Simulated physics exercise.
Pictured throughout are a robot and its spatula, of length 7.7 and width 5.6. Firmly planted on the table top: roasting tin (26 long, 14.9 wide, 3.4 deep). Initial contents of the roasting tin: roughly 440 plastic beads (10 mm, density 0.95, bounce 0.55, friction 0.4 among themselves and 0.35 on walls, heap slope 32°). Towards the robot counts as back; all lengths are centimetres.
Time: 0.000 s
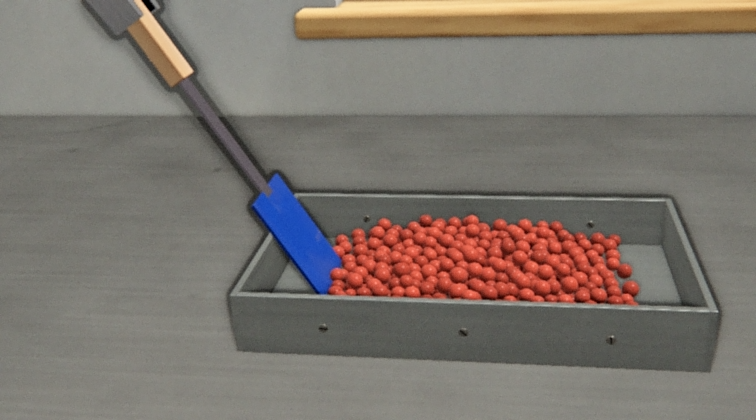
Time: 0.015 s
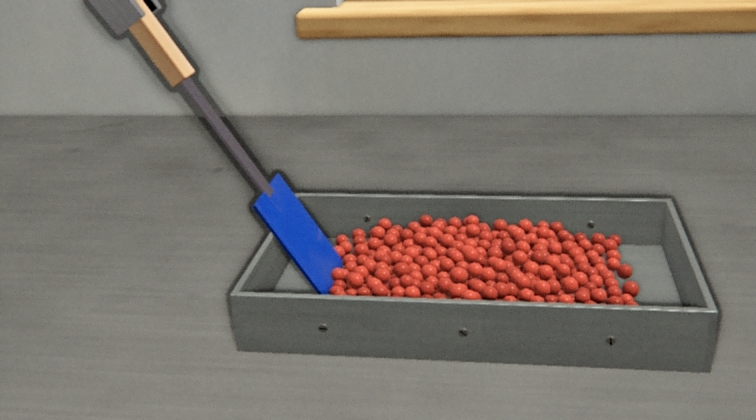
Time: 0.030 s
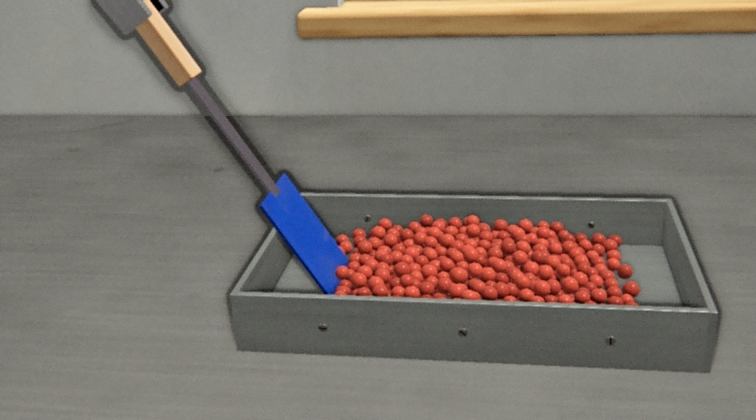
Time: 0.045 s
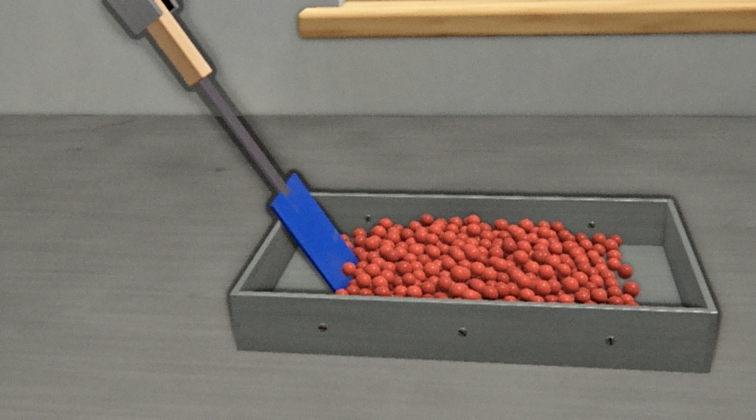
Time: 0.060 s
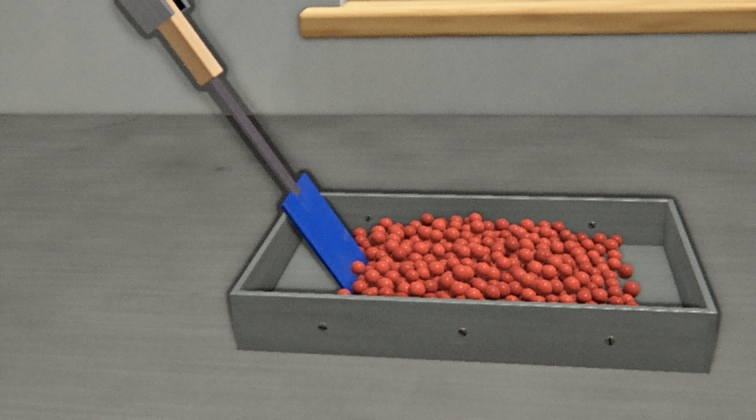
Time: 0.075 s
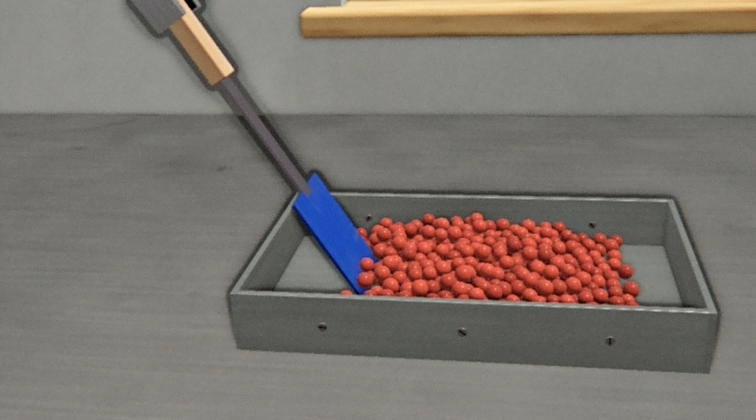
A blue spatula with a dark shaft and tan-and-grey handle slants down from the upper left into a grey rectangular tin heaped with small red beads. The tin rests on a grey tabletop, seen from slightly above by a still camera, with a wooden ledge on the pale wall behind. Keeping its tilt, the spatula slides slowly a short way right, nudging the nearest beads while the rest barely shift.
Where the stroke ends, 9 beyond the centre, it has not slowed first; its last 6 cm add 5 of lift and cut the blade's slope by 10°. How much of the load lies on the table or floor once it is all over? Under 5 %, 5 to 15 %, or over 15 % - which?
I would say under 5 %.
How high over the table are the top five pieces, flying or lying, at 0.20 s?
About 3 centimetres.
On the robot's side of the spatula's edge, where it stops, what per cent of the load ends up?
70 %.
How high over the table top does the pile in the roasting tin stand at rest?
It reaches roughly 3.0 cm.
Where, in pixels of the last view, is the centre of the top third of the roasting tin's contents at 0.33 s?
I'd say close to (577, 268).
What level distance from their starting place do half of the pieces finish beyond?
Distance: Around 3 cm.
After 0.20 s, sloping 58°, highest piece 4 above the table; 441 in the roasting tin.
After 0.33 s, sloping 54°, highest piece 5 above the table; 441 in the roasting tin.
After 0.59 s, sloping 48°, highest piece 3 above the table; 438 in the roasting tin, 3 on the table or floor.
After 1.64 s, sloping 48°, highest piece 3 above the table; 438 in the roasting tin, 3 on the table or floor.
At rest, 438 in the roasting tin, 3 on the table or floor. That is 1 % on the table or floor.
